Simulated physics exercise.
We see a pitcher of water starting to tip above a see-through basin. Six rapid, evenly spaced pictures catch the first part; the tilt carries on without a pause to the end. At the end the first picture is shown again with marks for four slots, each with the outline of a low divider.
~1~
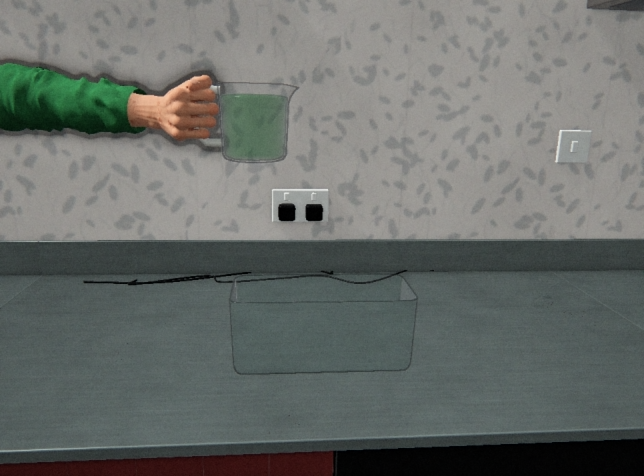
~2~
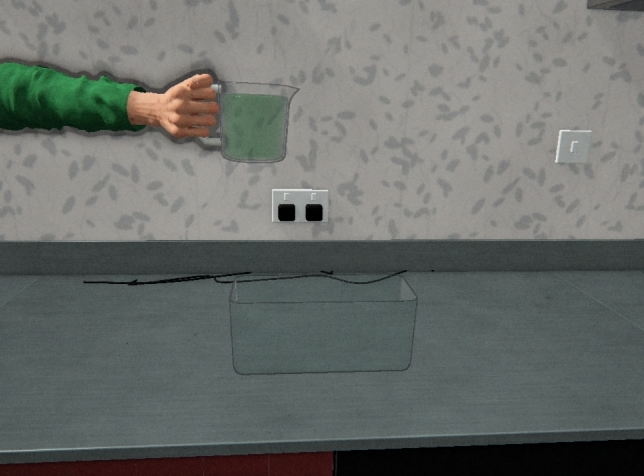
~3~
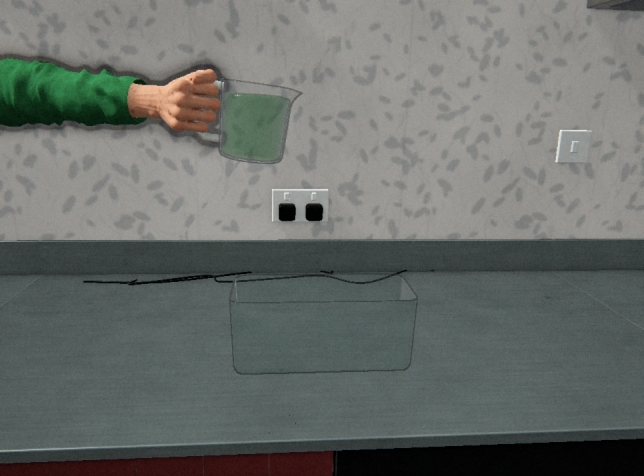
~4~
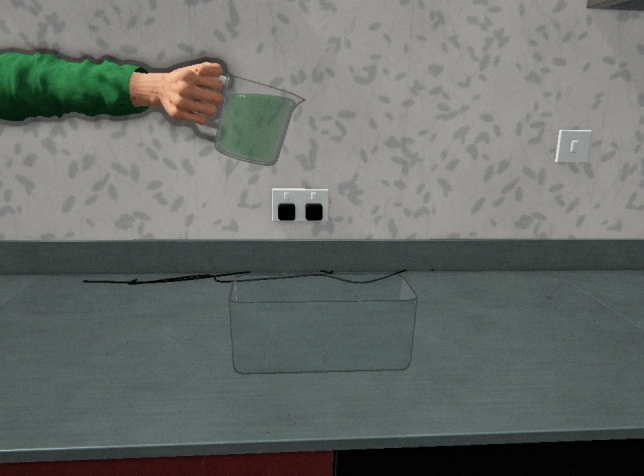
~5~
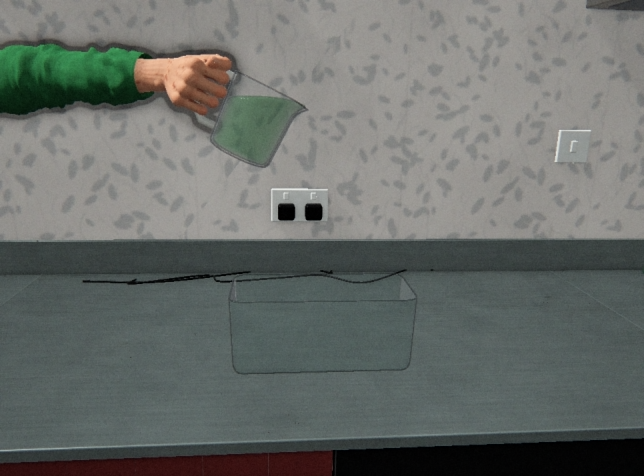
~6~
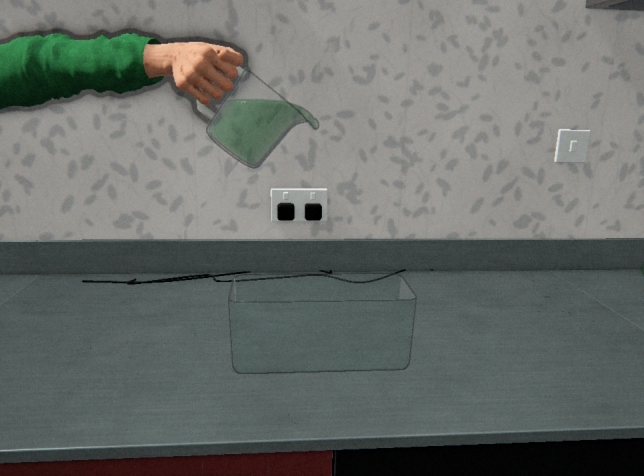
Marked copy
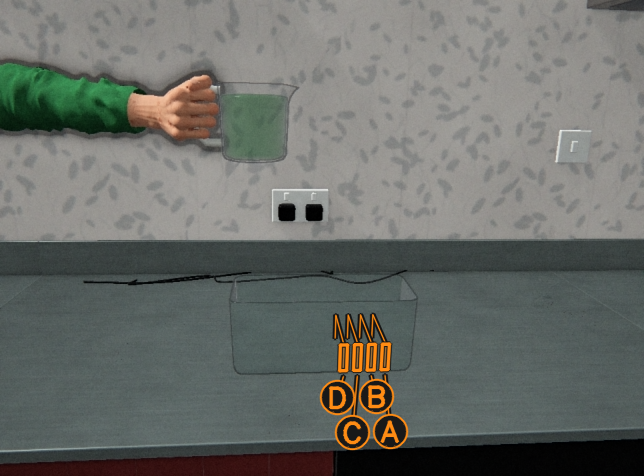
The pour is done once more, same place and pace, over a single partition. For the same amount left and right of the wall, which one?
Use place C.
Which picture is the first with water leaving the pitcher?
Picture 6.
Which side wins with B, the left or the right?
The left one.
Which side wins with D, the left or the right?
The right one.
On the marked copy, A at (384, 375); B at (371, 375); C at (357, 375); D at (343, 376).
For place A, about 88 % ends left of the wall and 5 % right of it; 7 % is lost outside.
For place B, about 77 % ends left of the wall and 14 % right of it; 10 % is lost outside.
For place C, about 50 % ends left of the wall and 47 % right of it; 3 % is lost outside.
For place D, about 28 % ends left of the wall and 69 % right of it; 3 % is lost outside.
